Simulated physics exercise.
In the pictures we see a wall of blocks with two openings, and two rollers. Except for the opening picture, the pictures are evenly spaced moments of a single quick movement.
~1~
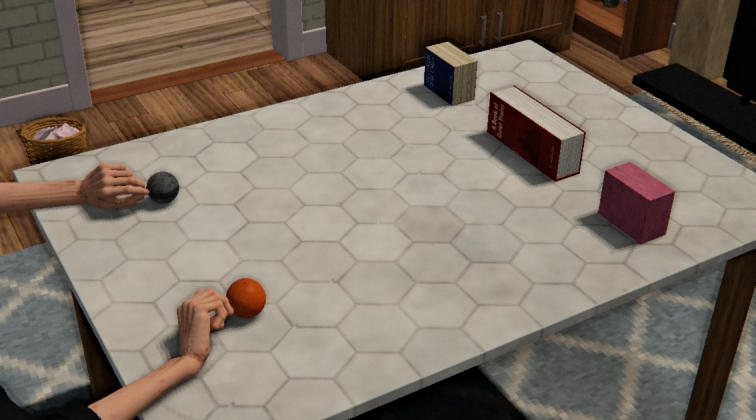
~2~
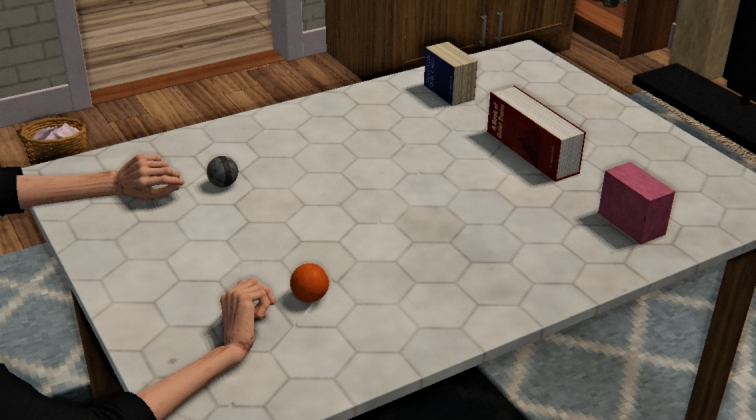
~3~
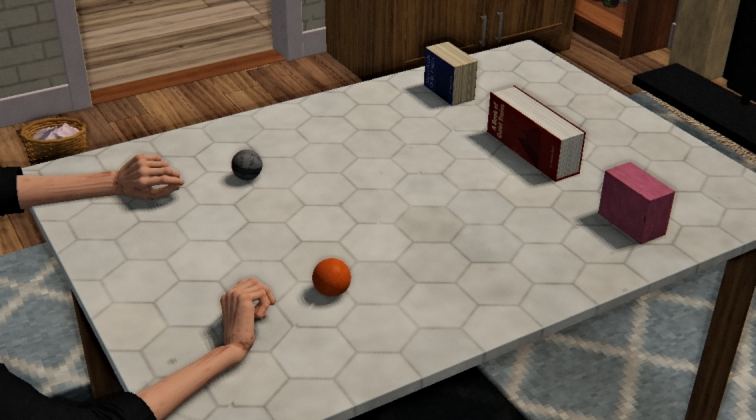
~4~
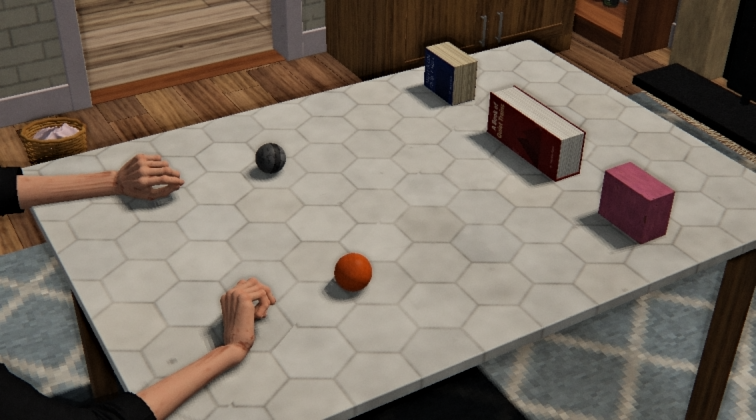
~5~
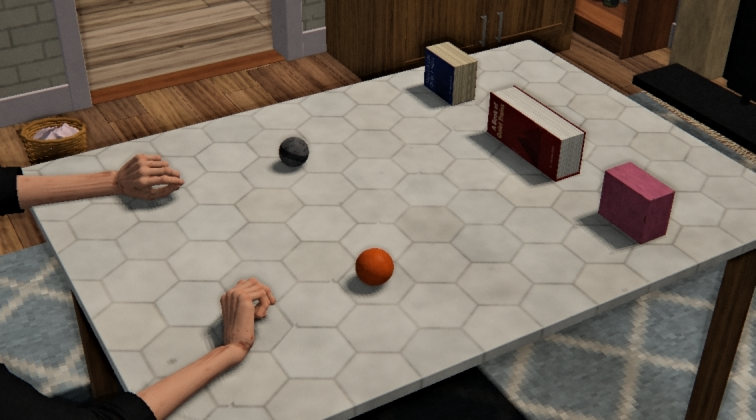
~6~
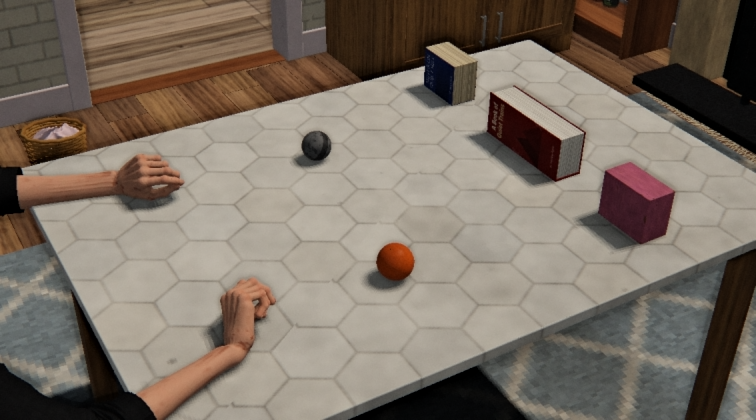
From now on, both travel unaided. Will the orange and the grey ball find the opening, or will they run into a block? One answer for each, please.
What happens: The orange runs into a block, the grey ball finds the opening.
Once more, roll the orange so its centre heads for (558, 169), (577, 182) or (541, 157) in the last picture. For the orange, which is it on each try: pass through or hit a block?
Try 1, it fails to get through; try 2, it clears the blocks; try 3, it fails to get through.
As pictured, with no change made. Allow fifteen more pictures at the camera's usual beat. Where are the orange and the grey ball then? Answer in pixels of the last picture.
You'll find the orange at (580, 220), with the grey ball at (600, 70).
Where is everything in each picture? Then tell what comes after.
The first picture shows orange (246, 299) under the hand; grey ball (163, 188) under the hand; red book (534, 132).
The second picture shows orange (310, 283); grey ball (222, 171).
The third picture shows orange (332, 278); grey ball (247, 165).
The fourth picture shows orange (353, 272); grey ball (271, 158).
The fifth picture shows orange (374, 267); grey ball (294, 152).
The sixth picture shows orange (396, 262); grey ball (316, 146); blue book (450, 73).
Then, 0.54 s after the last picture, orange coming back near (587, 221); grey ball heading on near (579, 74).
By the end, the orange bounces off; the grey ball rolls through.
